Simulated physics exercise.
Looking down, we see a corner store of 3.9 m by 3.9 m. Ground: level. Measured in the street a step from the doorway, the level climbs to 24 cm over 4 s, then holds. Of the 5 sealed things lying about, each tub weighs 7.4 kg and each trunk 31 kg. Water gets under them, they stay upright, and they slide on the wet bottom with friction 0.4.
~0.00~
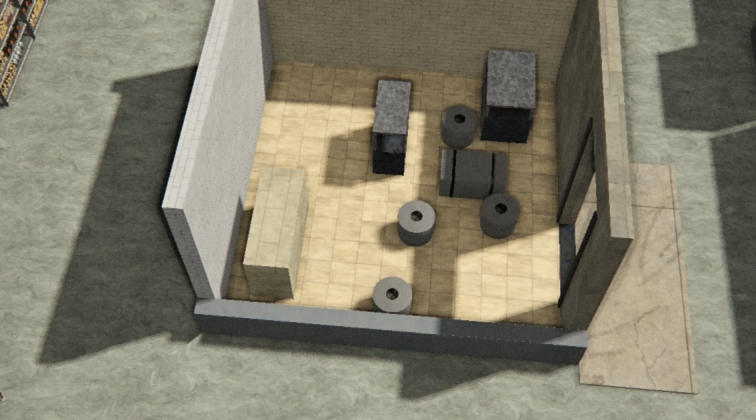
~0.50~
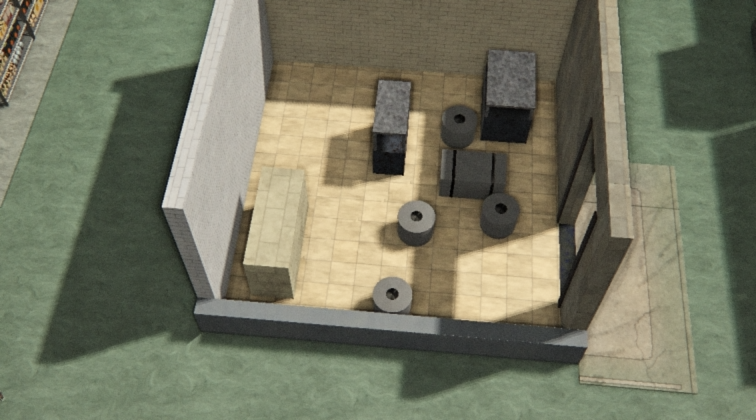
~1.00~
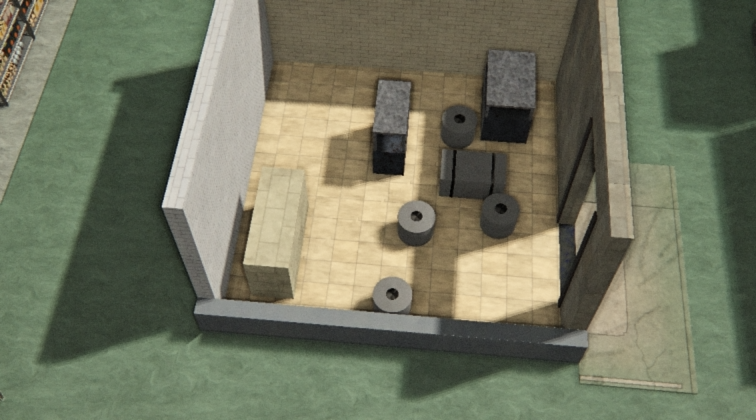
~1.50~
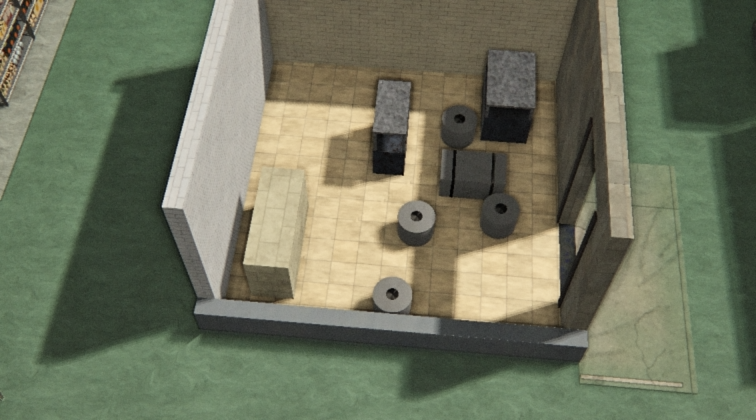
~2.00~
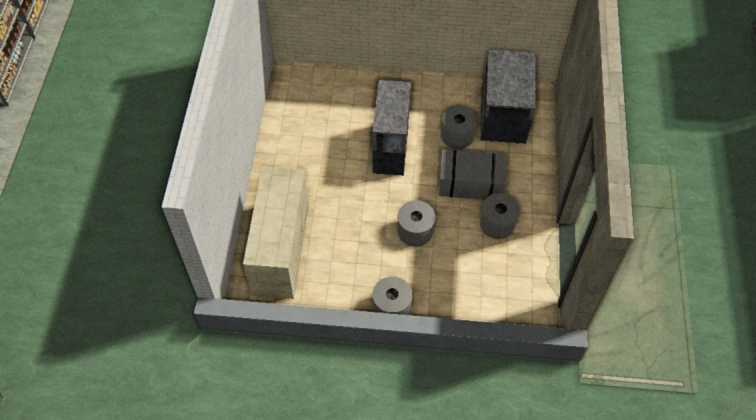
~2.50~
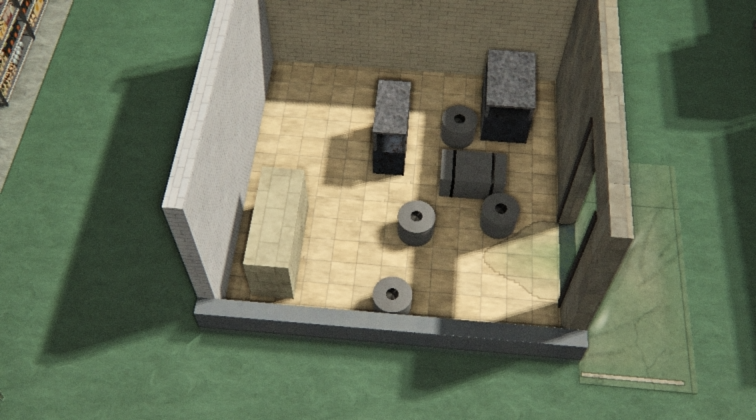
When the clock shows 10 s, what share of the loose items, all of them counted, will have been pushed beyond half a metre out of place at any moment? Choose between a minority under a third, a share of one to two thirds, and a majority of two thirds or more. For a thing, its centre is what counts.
A share of one to two thirds.
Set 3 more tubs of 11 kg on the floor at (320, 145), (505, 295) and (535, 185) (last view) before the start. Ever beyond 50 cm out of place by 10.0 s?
Taking them in the given order: Greater, then greater, then smaller.
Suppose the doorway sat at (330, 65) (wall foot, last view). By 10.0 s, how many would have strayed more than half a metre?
Then 2 of them would.
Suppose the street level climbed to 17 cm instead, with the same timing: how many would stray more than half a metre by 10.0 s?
It would come to 3 of them.
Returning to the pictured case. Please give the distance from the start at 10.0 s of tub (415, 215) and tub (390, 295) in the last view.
Net displacement, in order: 250 cm; 100 cm.
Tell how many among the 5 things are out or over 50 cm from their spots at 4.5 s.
By my tally, 1.
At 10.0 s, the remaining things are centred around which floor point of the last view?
Near (369, 159).
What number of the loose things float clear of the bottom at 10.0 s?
Count: 3.
After 3.5 s 0 of 5 are over 50 cm from their spots; 0 afloat.
After 4.5 s 1 of 5 are over 50 cm from their spots; 0 afloat.
After 7.0 s 3 of 5 are over 50 cm from their spots; 2 afloat.
After 10.0 s 3 of 5 are over 50 cm from their spots, and 3 have been at some point; 3 afloat.
